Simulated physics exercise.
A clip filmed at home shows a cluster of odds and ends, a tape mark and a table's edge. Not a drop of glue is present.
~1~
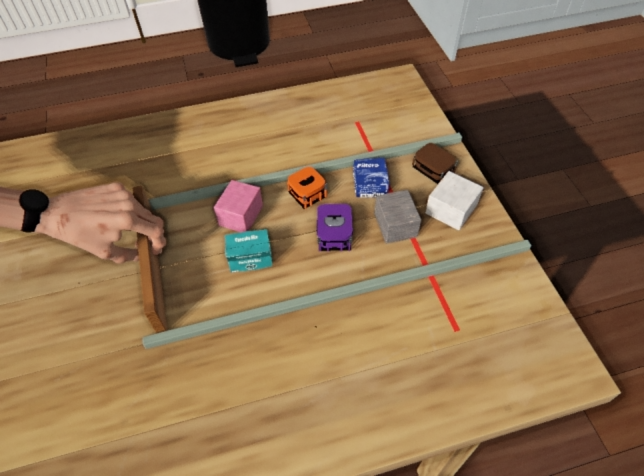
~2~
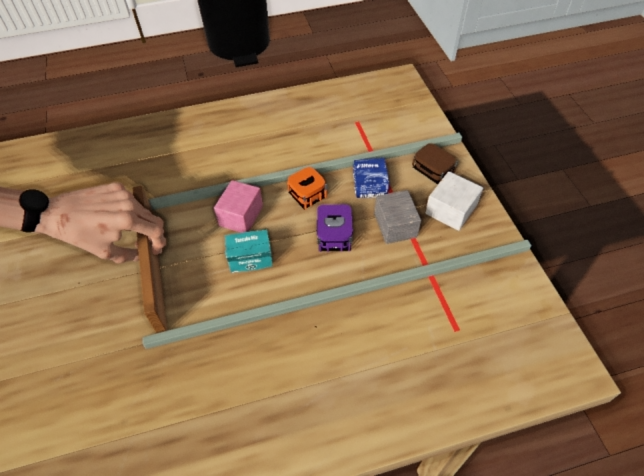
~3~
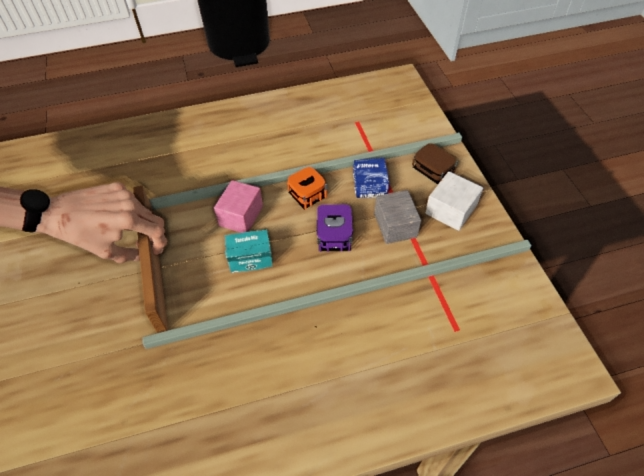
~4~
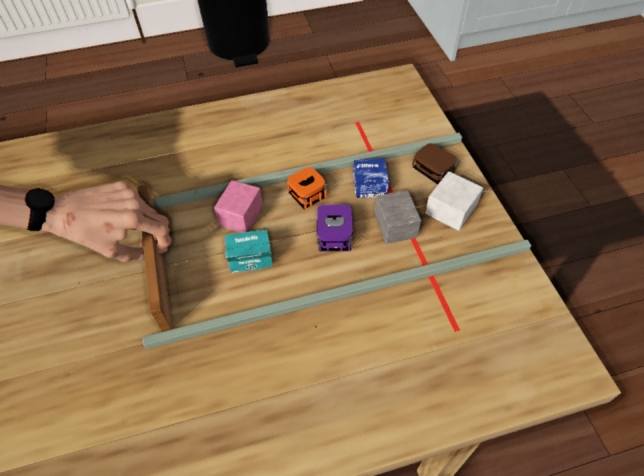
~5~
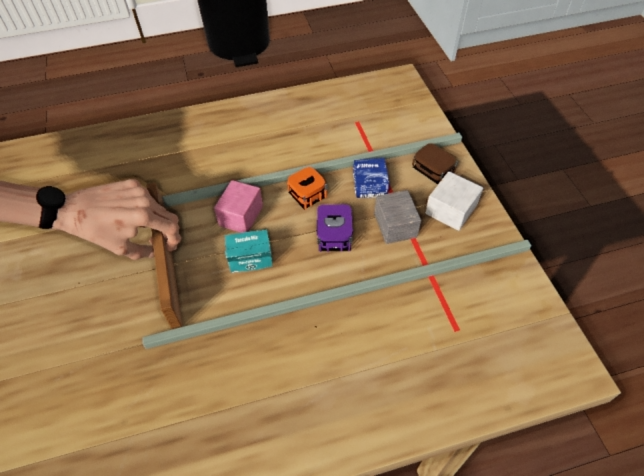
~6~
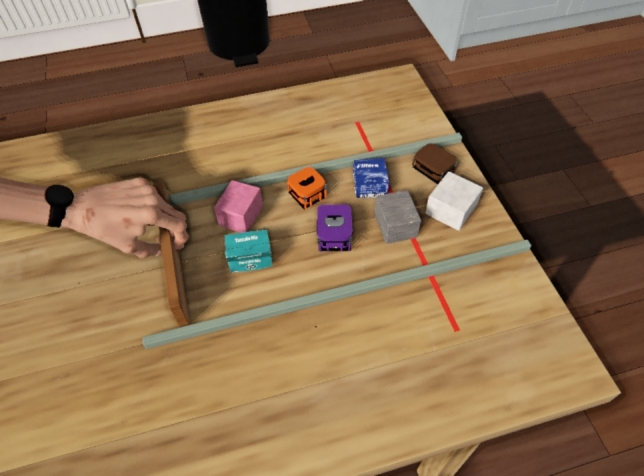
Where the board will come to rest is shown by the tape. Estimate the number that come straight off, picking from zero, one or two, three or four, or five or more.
Fallen: A lone one or a pair.
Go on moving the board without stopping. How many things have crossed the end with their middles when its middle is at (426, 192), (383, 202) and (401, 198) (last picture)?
Place by place: 4, 1 and 2.
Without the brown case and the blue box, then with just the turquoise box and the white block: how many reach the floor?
Fallen: 1 in the first try, 1 in the other.
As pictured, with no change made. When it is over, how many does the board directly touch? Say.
2 touch it.
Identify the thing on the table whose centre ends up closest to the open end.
The grey block finishes closest.
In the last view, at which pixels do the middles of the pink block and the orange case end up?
In the last picture they sit at about (398, 165) and about (425, 163).
Soon after, none off yet; brown case at rest near (434, 164); white block at rest near (454, 201); grey block at rest near (397, 217).
By the end, the number that fall off is one or two; fallen, white block and brown case.
